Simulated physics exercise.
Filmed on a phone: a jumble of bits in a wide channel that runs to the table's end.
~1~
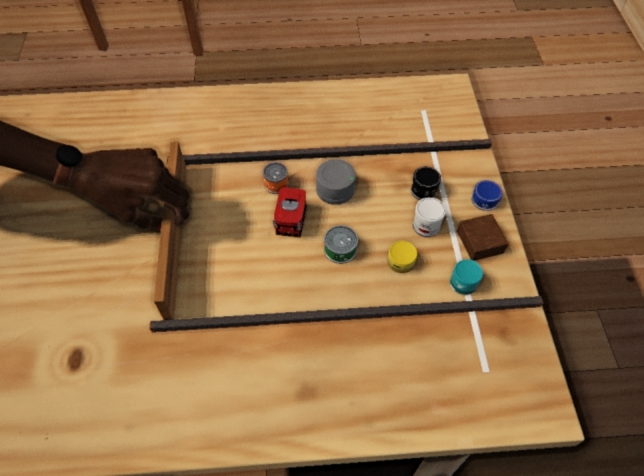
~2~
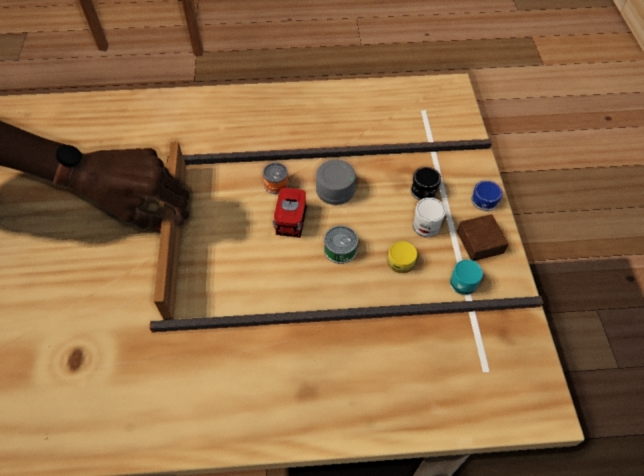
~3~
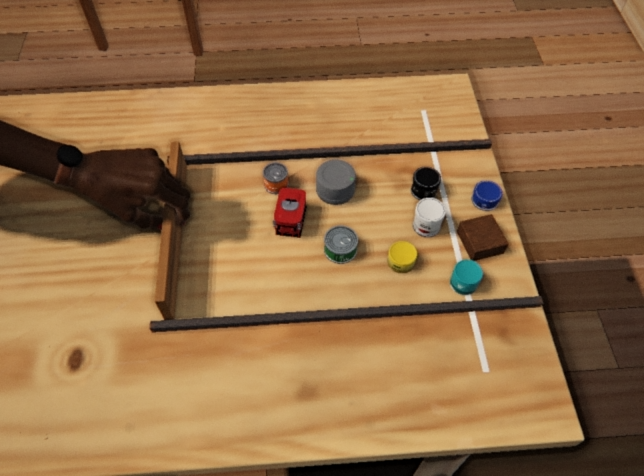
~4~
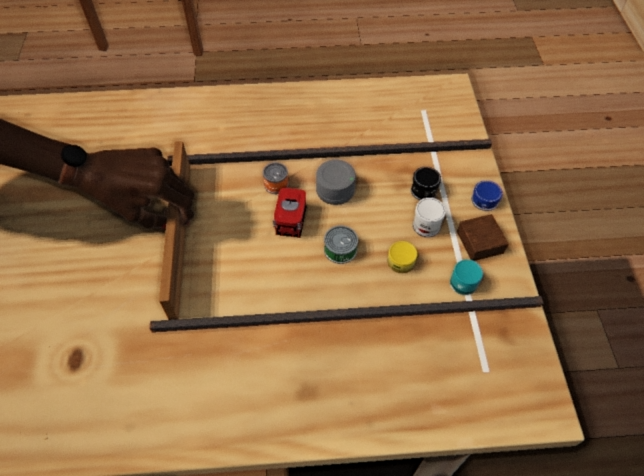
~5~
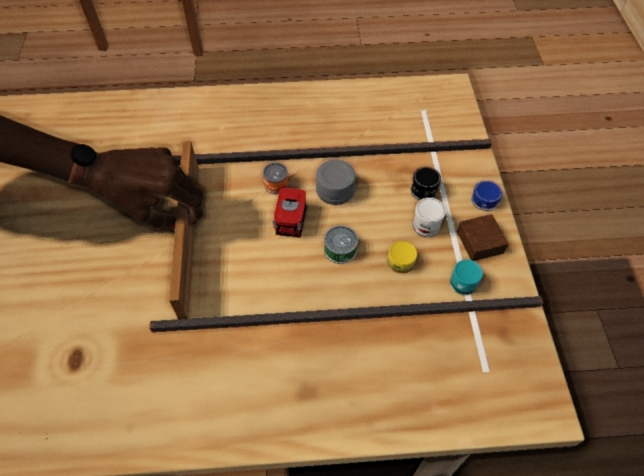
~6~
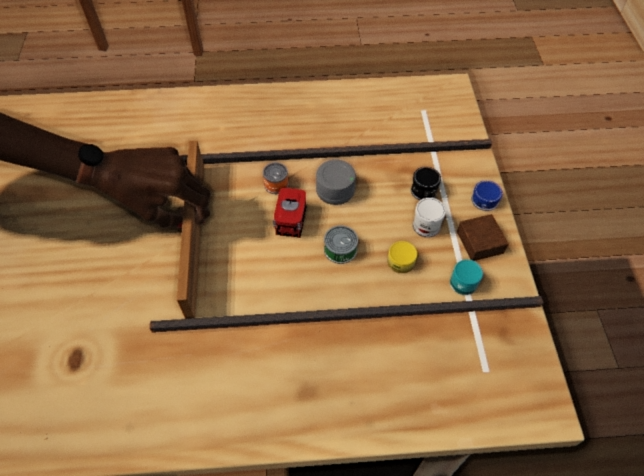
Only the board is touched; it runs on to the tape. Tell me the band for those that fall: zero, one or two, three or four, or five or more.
The number that fall off is one or two.
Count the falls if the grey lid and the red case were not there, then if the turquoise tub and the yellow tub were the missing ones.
First 0, then 1.
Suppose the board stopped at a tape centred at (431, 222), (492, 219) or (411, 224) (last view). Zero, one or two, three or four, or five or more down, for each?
Taking them in turn, none; at least five; zero.
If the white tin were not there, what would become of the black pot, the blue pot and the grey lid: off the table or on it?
The black pot remains up; the blue pot drops off; the grey lid stays on.
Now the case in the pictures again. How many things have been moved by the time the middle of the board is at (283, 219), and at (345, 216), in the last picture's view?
2 and 4.
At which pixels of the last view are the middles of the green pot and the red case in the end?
About (473, 237), and the other about (463, 205).
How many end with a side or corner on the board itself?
It touches 5.
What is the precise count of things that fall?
Exactly 1.
A little later, none off yet; blue pot at rest near (487, 196); brown block at rest near (482, 237); turquoise tub at rest near (466, 278).
When it is over, the number that fall off is one or two; down, blue pot.
